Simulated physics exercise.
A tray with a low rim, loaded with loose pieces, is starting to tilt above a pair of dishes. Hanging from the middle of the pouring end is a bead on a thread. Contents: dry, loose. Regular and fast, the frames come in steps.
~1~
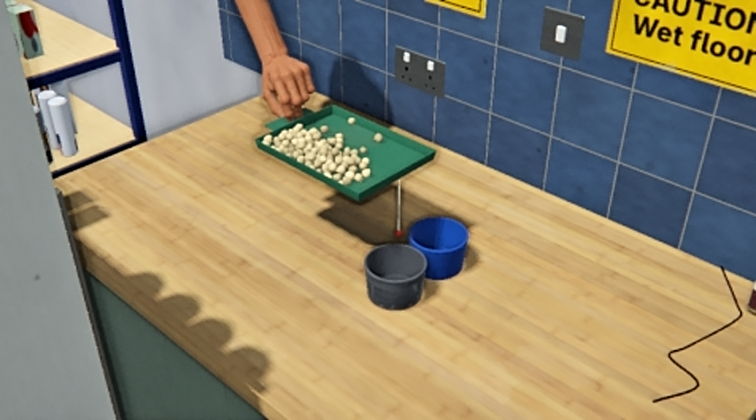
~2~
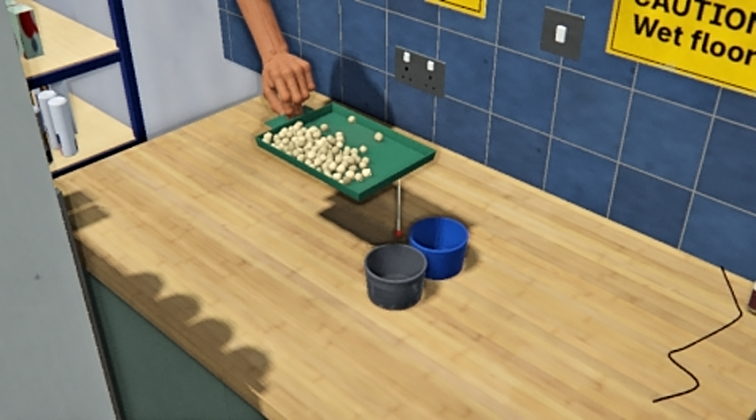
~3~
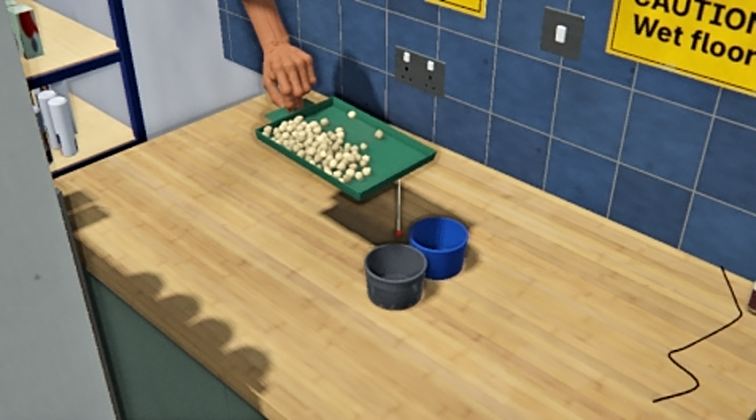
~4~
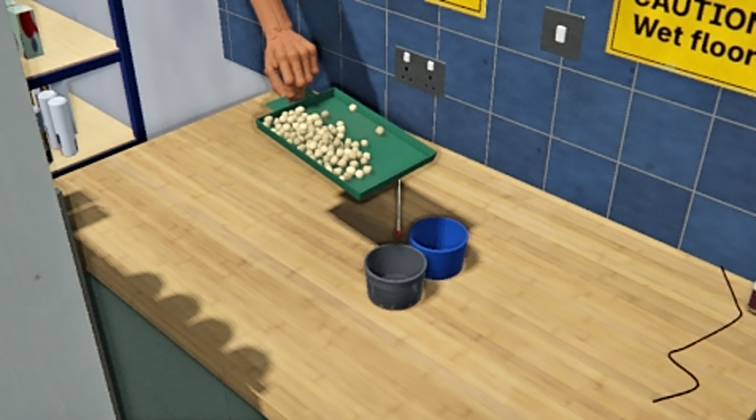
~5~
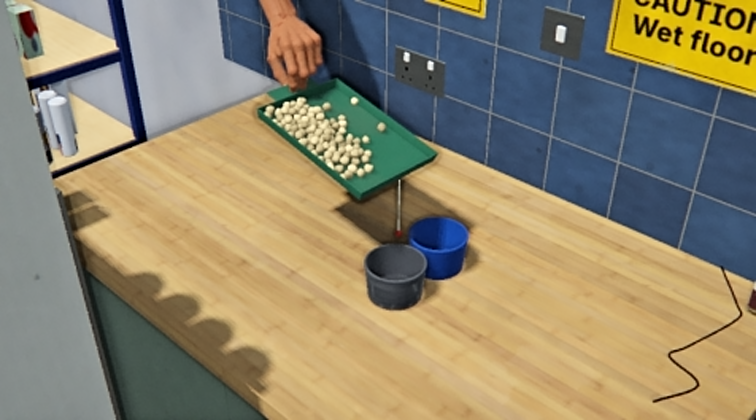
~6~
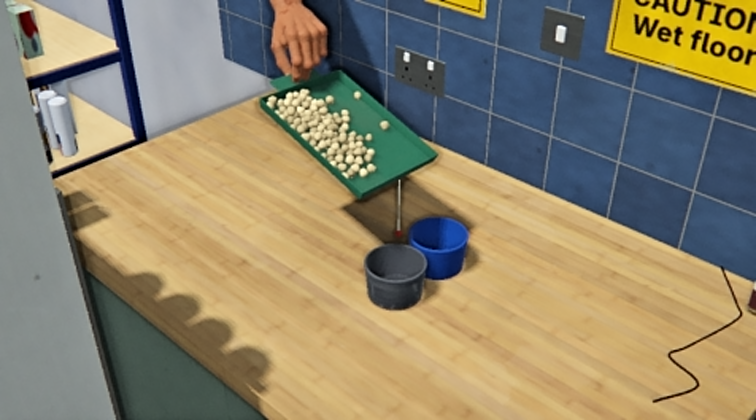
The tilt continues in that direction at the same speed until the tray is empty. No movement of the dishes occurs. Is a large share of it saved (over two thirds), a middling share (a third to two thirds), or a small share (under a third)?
A middling share is saved.
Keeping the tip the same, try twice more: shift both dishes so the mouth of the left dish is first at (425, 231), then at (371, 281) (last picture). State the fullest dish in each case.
The one on the left side, and then the one on the right side.
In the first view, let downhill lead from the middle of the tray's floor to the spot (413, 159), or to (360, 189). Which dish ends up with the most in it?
For the first try I'd say the dish over on the right, and for the second, the dish over on the left.
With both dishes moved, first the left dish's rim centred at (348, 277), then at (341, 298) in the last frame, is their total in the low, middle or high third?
Try one: Under a third; try two: Under a third.
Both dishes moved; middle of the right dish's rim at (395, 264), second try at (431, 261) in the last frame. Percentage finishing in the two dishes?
Approximately 10 percent, followed by approximately 50 percent.
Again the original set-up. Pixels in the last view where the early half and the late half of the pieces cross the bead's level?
I'd place the first part at (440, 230) and the rest at (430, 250).
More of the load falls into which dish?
Noted: The right-placed one ends with more.
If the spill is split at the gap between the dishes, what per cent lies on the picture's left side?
Estimate: About 10 percent.
Shortly afterwards, tray tipped steeply; the bulk on the tray; only a few in the left dish; only a few in the right dish; only a few outside both; a little in the air.
Next, tray tipped past a quarter turn; the bulk on the tray; only a few in the left dish; a little in the right dish; a little outside both; only a few in the air.
Some moments later, tray tipped past a quarter turn; a little in the left dish; near half in the right dish; near half outside both.
In the end, tray tipped past a quarter turn; a little in the left dish; near half in the right dish; near half outside both.
